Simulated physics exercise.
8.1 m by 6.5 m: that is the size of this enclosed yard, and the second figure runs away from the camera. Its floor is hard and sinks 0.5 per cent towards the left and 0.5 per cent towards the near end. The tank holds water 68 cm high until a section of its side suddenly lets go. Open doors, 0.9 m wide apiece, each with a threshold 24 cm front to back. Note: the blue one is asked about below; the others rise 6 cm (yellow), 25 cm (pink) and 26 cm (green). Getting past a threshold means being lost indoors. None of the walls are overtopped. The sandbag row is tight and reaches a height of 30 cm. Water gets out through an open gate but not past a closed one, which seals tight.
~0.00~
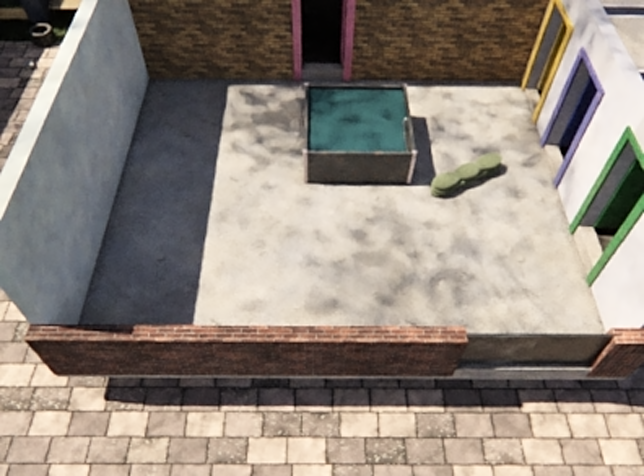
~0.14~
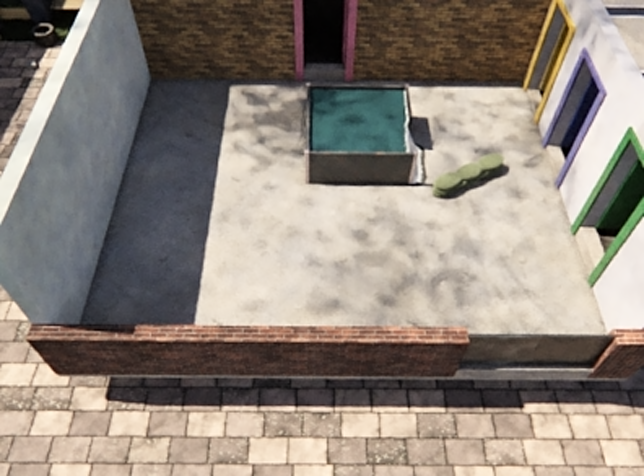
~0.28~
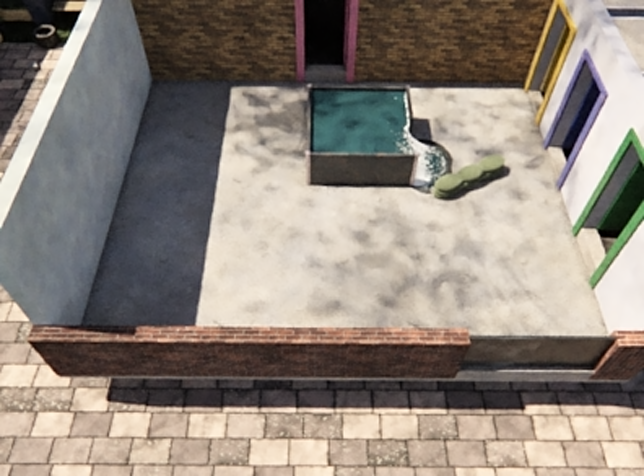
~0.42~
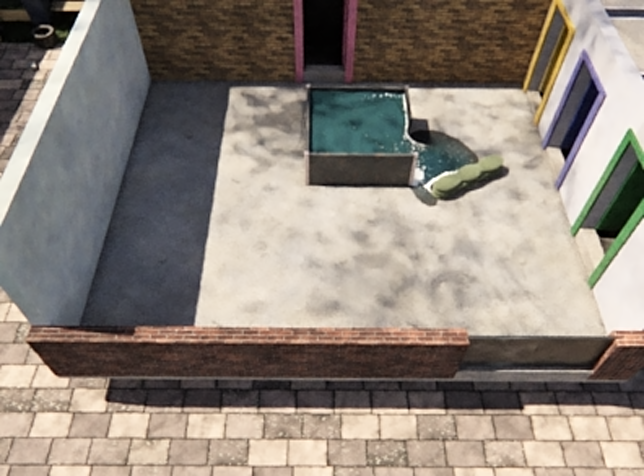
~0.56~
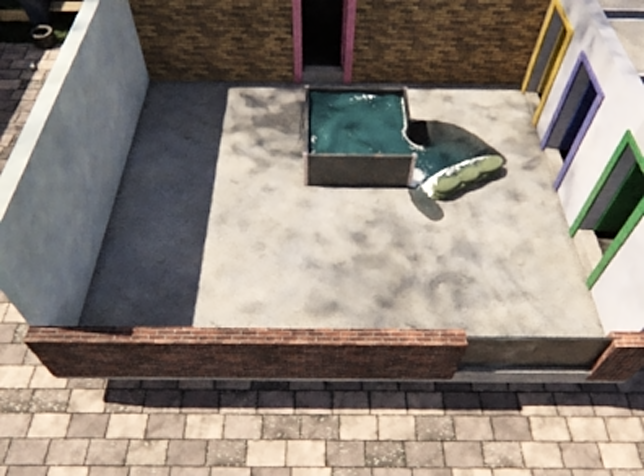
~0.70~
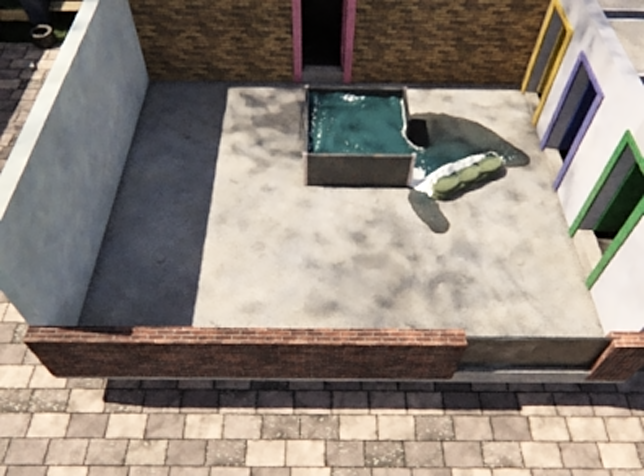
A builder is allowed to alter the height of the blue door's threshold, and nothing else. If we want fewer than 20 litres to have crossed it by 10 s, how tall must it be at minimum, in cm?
It needs to be roughly 12 cm tall.
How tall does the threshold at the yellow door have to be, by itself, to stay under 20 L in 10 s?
The yellow door needs around 24 cm.
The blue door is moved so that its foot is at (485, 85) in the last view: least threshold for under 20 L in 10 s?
Close to 21 cm at the least.
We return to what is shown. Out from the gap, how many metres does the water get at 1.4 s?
Front distance: Approx. 3.2 m.
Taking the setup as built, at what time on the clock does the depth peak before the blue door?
Near 2.2 s.
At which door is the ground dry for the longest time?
The answer is the pink door.
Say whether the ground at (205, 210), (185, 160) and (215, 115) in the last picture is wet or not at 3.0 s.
Status: Clear / clear / clear.
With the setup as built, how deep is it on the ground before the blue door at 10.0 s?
Some 5.5 cm.
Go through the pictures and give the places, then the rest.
The first picture shows the tank at (358, 120) is whole and still, 68 cm deep; the blue door at (568, 124) is dry.
In the second picture, the gap is at (408, 154), the front 0.3 m out at (422, 153); the back of the tank holds 68 cm.
In the third picture, water pours out at (409, 158) and has run 0.8 m, to (447, 170); about 11 cm deep outside, 68 cm at the back.
In the fourth picture, water pours out at (408, 158) and has run 1.4 m, to (477, 166); about 10 cm deep outside, 68 cm at the back.
In the fifth picture, the front is at (502, 160), 1.9 m from the gap at (406, 159); 2.4 m2 of floor is wet, 65 cm left at the back.
In the sixth picture, water pours out at (406, 159) and has run 2.3 m, to (524, 162); about 4 cm deep outside, 59 cm at the back; the blue door at (568, 128), 2.8 m from the gap, is still 0.5 m from the nearest water.
After 1.4 s water covers 15 % of the floor, deepest (44 cm) near (431, 187); 10 cm at the blue door, 5 litres in over its 9 cm threshold.
After 3.0 s water covers 25 % of the floor, deepest (32 cm) near (514, 84); 11 cm at the blue door, 32 litres in over its 9 cm threshold.
After 10.0 s water covers 75 % of the floor, deepest (10 cm) near (431, 187); 6 cm at the blue door, 43 litres in over its 9 cm threshold.
At the blue door as built, the water arrived by 1.0 s and peaked near 14 cm at 2.2 s.
Run again over the same 10 s with other heights there, 34 litres in over 10 cm, 12 litres over 14 cm. The limit of 20 litres is kept from about 12 cm up.
